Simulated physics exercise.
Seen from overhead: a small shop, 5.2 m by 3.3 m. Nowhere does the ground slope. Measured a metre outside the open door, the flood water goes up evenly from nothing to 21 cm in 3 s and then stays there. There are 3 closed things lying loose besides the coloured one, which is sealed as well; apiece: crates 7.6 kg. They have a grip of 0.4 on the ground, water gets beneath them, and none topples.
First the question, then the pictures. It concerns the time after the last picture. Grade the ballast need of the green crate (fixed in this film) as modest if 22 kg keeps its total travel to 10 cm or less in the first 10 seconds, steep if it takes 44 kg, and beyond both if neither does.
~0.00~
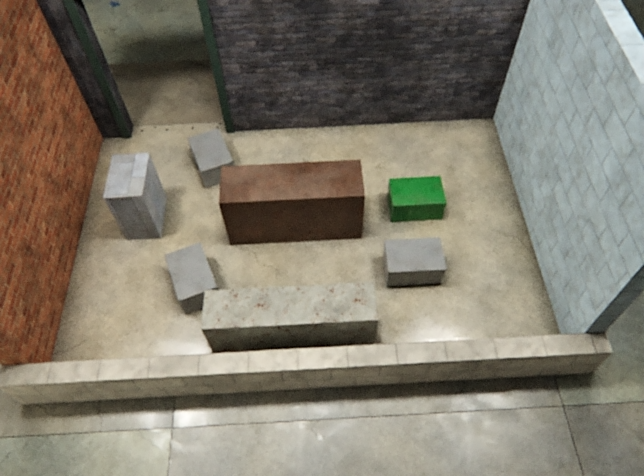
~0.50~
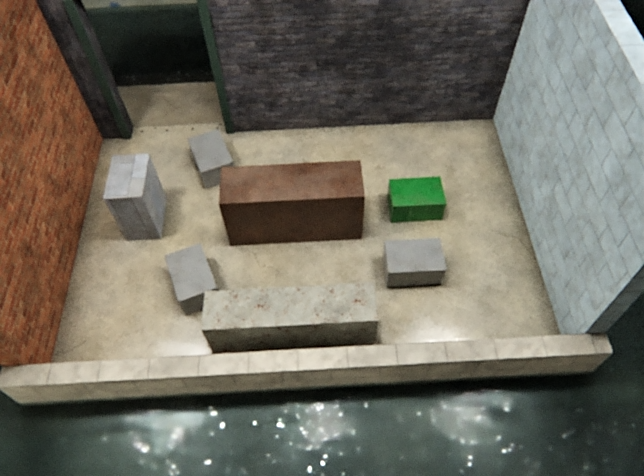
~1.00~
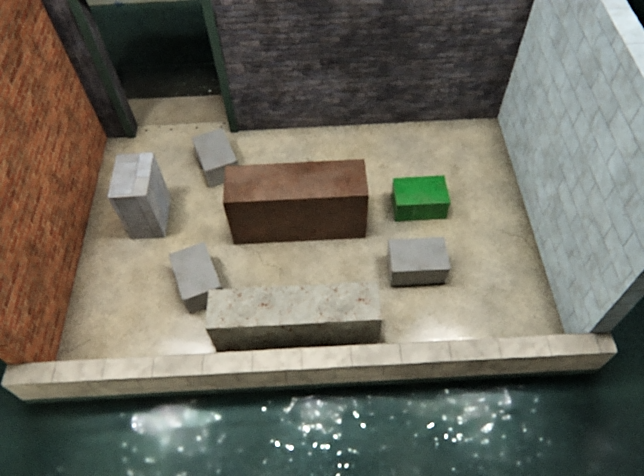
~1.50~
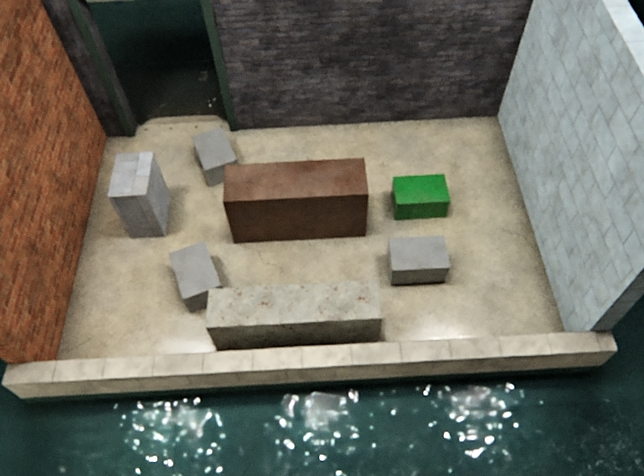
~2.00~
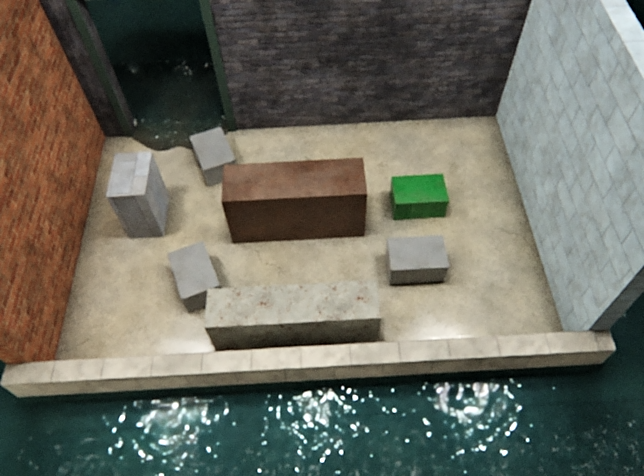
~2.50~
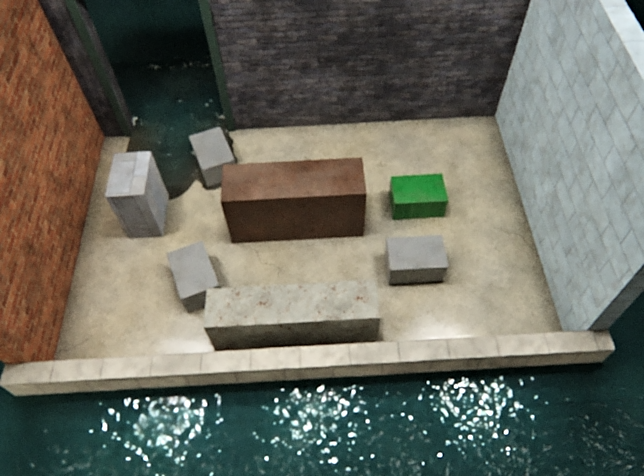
Modest.
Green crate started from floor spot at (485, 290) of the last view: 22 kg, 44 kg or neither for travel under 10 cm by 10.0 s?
Here the lighter suffices.
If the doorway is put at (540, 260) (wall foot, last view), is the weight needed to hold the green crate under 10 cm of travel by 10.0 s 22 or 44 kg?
Then only the larger load is enough.
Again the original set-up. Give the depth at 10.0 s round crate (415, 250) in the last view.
About 7 cm.
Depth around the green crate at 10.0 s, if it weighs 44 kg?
About 4 cm.
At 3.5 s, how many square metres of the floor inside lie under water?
Somewhere around 3.5 m2, roughly.
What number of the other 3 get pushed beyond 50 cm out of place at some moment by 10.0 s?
By my count, 3.
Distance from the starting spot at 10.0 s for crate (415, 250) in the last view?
Distance from the starting spot, in that order: 60 cm.
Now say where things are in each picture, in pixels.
The first frame shows the green crate at (417, 191) rests on the ground; 0.0 m2 under water; 0 of 4 have shifted.
The second frame shows the green crate at (417, 191), on the bottom; water covers 0.0 m2; 0 of 4 have shifted.
The third frame shows the green crate at (421, 190) rests on the ground; 0.0 m2 under water; 0 of 4 have shifted.
The fourth frame shows the green crate at (421, 189), on the bottom; water covers 0.0 m2; 0 of 4 have shifted.
The fifth frame shows the green crate at (420, 188), on the bottom; water covers 0.2 m2; 0 of 4 have shifted.
The sixth frame shows the green crate at (419, 188), on the bottom; 0.8 m2 under water; 0 of 4 have shifted.
After 3.5 s the green crate would be 0 cm from its start with 22 kg and 0 cm from its start with 44 kg; 0 cm of water round it then.
After 4.5 s the green crate would be 0 cm from its start with 22 kg and 0 cm from its start with 44 kg; 0 cm of water round it then.
After 7.0 s the green crate would be 0 cm from its start with 22 kg and 0 cm from its start with 44 kg; 2 cm of water round it then.
After 10.0 s the green crate would be 0 cm from its start with 22 kg and 0 cm from its start with 44 kg; 4 cm of water round it then.
